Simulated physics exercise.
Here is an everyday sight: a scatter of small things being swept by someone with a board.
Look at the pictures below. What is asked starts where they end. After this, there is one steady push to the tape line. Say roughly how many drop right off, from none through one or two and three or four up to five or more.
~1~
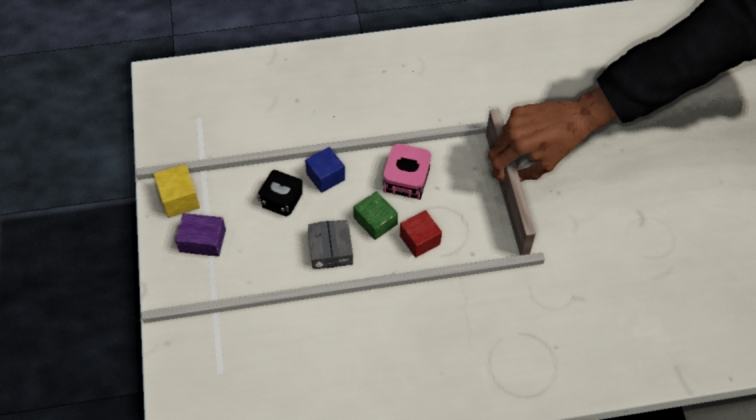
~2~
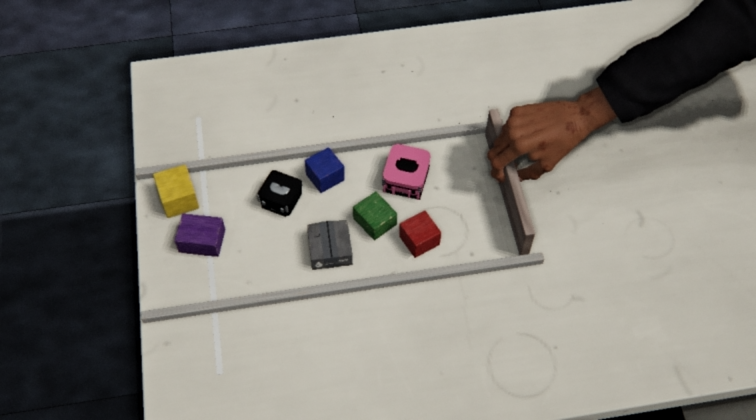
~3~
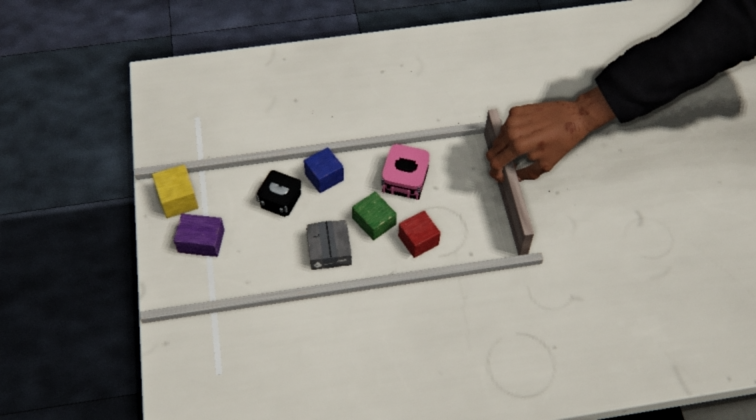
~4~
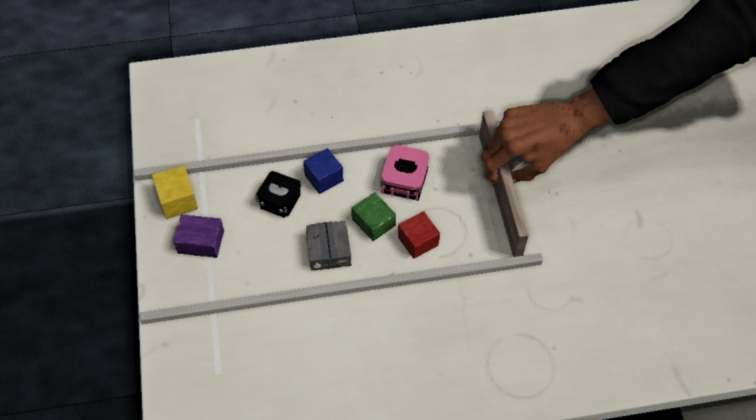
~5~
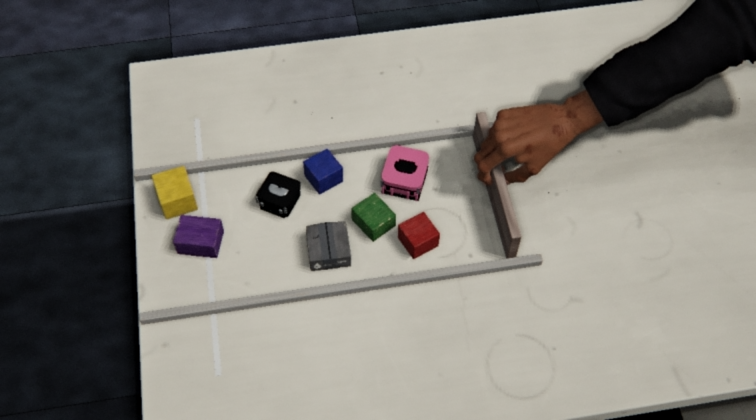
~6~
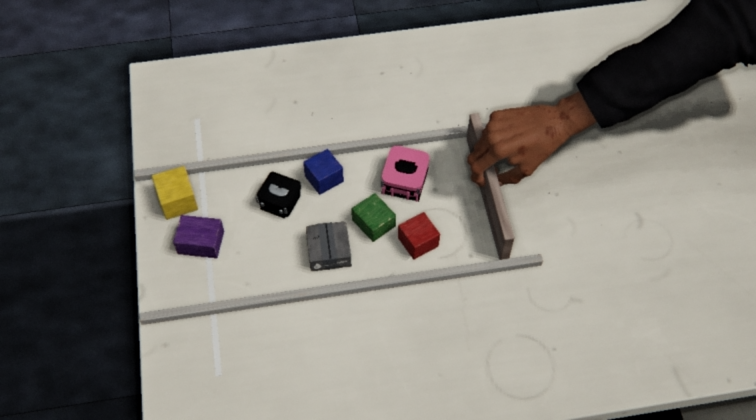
Most likely a single one or a pair will drop off.
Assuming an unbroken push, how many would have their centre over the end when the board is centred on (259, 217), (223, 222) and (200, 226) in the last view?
0; 2; 2.
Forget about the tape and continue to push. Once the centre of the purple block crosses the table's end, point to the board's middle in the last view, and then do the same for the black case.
Near (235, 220), then near (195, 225).
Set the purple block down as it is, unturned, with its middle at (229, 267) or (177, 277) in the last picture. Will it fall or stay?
Taking the two spots in turn, it gets knocked off and then gets knocked off.
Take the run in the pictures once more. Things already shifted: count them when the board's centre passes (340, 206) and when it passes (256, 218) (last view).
First 6 and then 8.
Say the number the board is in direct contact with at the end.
The count comes out at 3.
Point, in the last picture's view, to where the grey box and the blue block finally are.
First object about (156, 273); second object about (146, 186).
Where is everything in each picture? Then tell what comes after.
In the first picture, yellow block (177, 191); purple block (201, 235); black case (281, 194); board (509, 181); tape (209, 235).
In the second picture, purple block (200, 235); green block (375, 216).
In the third picture, black case (280, 194); blue block (324, 170).
In the fourth picture, yellow block (175, 192); red block (419, 235).
In the fifth picture, purple block (199, 236); pink case (405, 173).
In the sixth picture, yellow block (175, 193); purple block (199, 237); black case (280, 196); board (489, 185); tape (207, 237).
Soon after, none off yet; yellow block at rest near (175, 193); purple block at rest near (199, 237); black case at rest near (280, 196).
Then, none off yet; yellow block at rest near (175, 193); purple block moving near (195, 238); black case moved about its own width near (234, 213).
At rest, the number that fall off is one or two; fallen, purple block and yellow block.
